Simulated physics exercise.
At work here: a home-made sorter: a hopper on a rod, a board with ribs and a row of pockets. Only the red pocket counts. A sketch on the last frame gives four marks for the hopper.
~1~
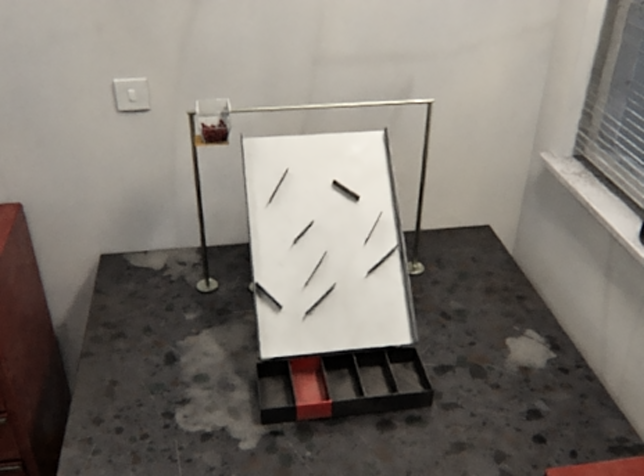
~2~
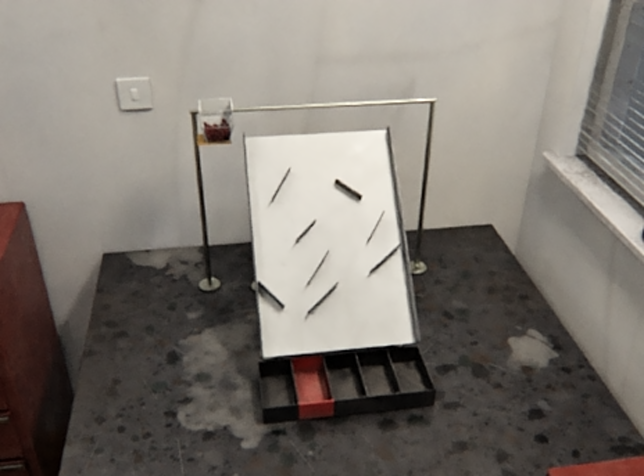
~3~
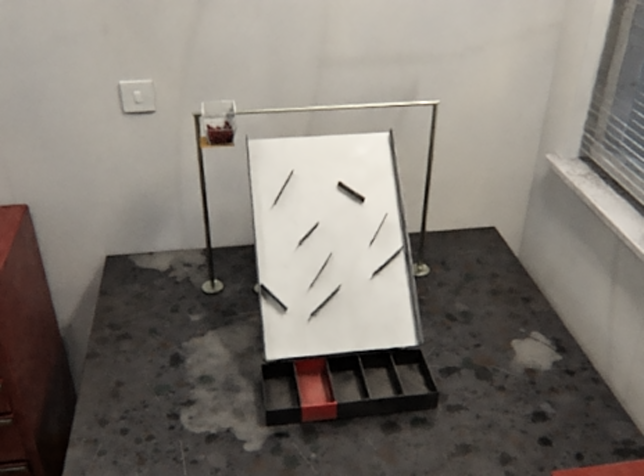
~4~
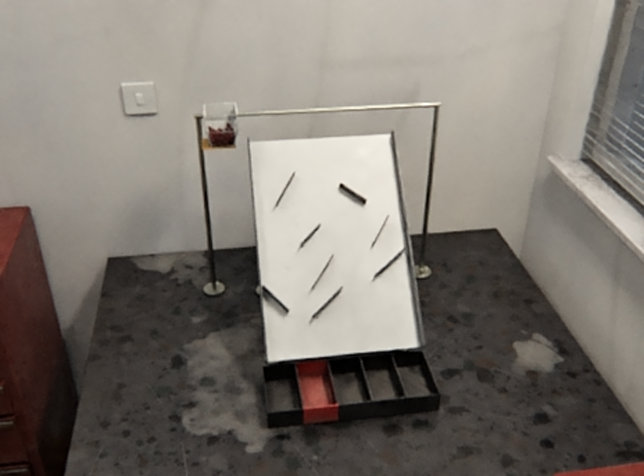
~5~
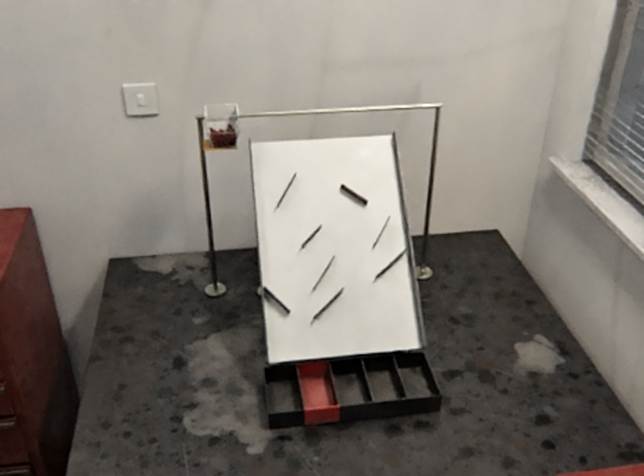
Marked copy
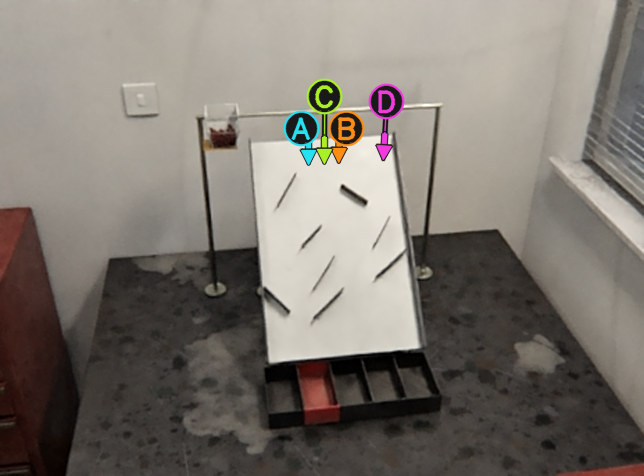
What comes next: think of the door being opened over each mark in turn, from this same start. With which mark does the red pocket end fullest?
Best: A.
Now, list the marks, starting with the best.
The order is A, C, B, D.
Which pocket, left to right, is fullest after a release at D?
It is the third one.
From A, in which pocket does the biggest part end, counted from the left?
It is the second one.
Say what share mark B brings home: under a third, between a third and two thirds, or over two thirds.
It is under a third.
On the marked copy, mark A meets the board at (308, 159); mark B meets the board at (338, 157); mark C meets the board at (324, 158); mark D meets the board at (383, 154).
With A, close to two thirds in the red pocket, close to a third in other pockets, only a few outside the box.
With B, a small share in the red pocket, the bulk in other pockets, a small share held on the board.
With C, close to a quarter in the red pocket, the bulk in other pockets.
With D, none at all in the red pocket, the bulk in other pockets, a small share held on the board.
